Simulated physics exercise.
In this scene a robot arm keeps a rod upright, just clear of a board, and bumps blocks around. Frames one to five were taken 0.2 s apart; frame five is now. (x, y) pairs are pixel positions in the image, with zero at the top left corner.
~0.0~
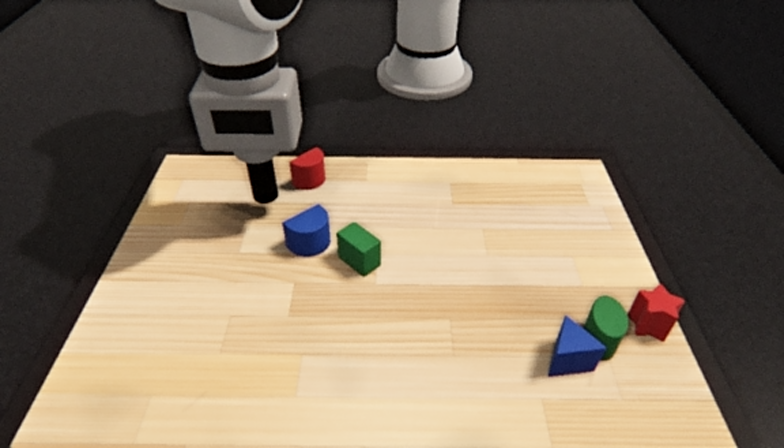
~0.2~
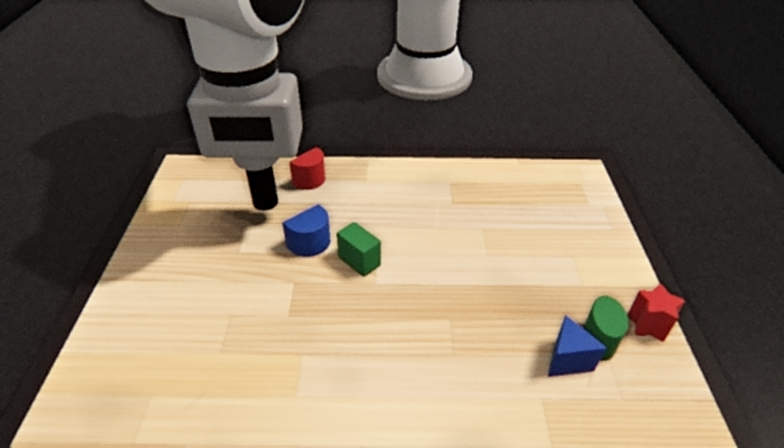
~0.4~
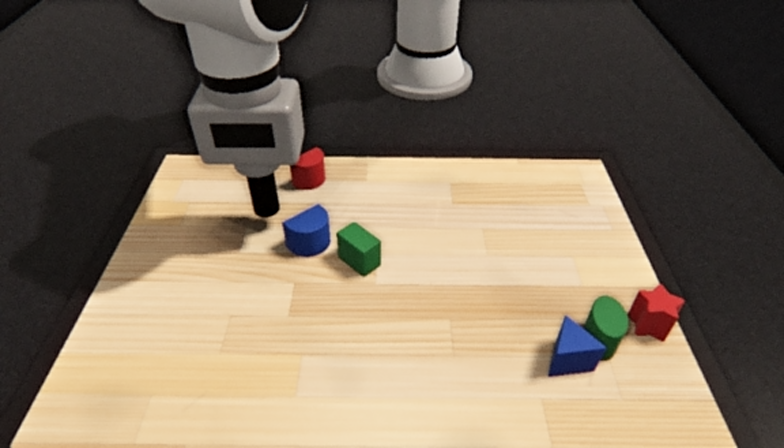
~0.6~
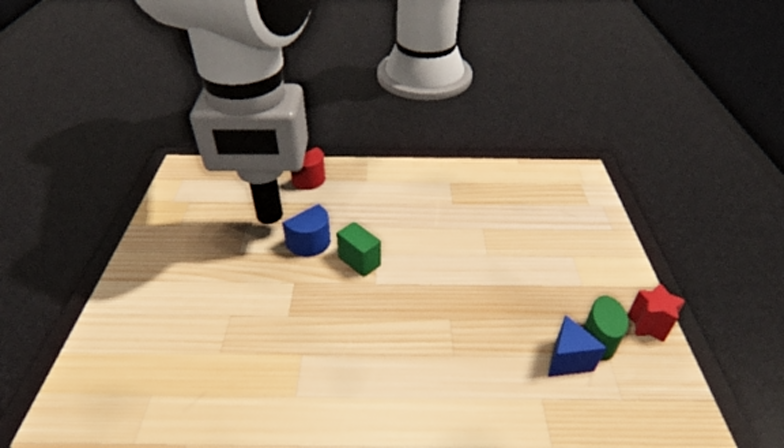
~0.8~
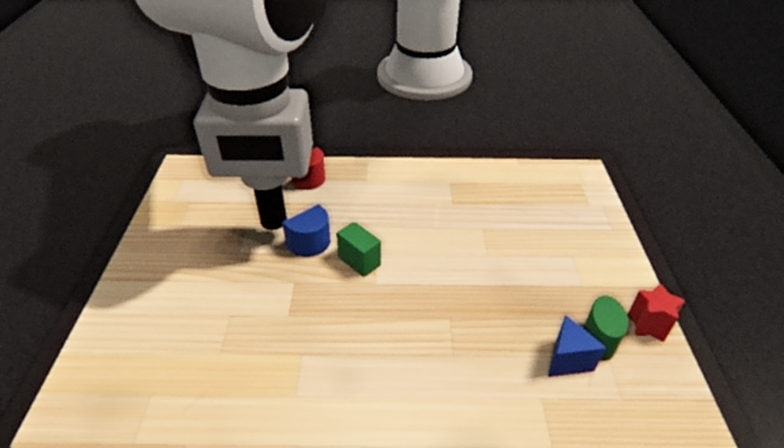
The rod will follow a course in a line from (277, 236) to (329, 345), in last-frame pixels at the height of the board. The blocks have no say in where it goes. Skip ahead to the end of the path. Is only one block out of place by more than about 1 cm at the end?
Yes, that is what happens.
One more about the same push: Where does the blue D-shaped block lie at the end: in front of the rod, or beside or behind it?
Beside or behind.
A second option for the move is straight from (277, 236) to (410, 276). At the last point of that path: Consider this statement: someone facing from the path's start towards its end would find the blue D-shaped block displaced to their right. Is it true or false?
The statement is incorrect.
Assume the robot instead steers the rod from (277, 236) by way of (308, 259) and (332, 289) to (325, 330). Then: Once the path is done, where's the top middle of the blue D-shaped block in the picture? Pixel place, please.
Roughly at (336, 227).
The first path, step by step. One third of the way, rod at (290, 254); blue D-shaped block at (315, 227), turned 65° anticlockwise.
Two thirds of the way, rod at (307, 290); blue D-shaped block at (316, 228), turned 65° anticlockwise.
At the end, rod at (327, 331); blue D-shaped block at (316, 228), turned 65° anticlockwise; green rectangular block in place.
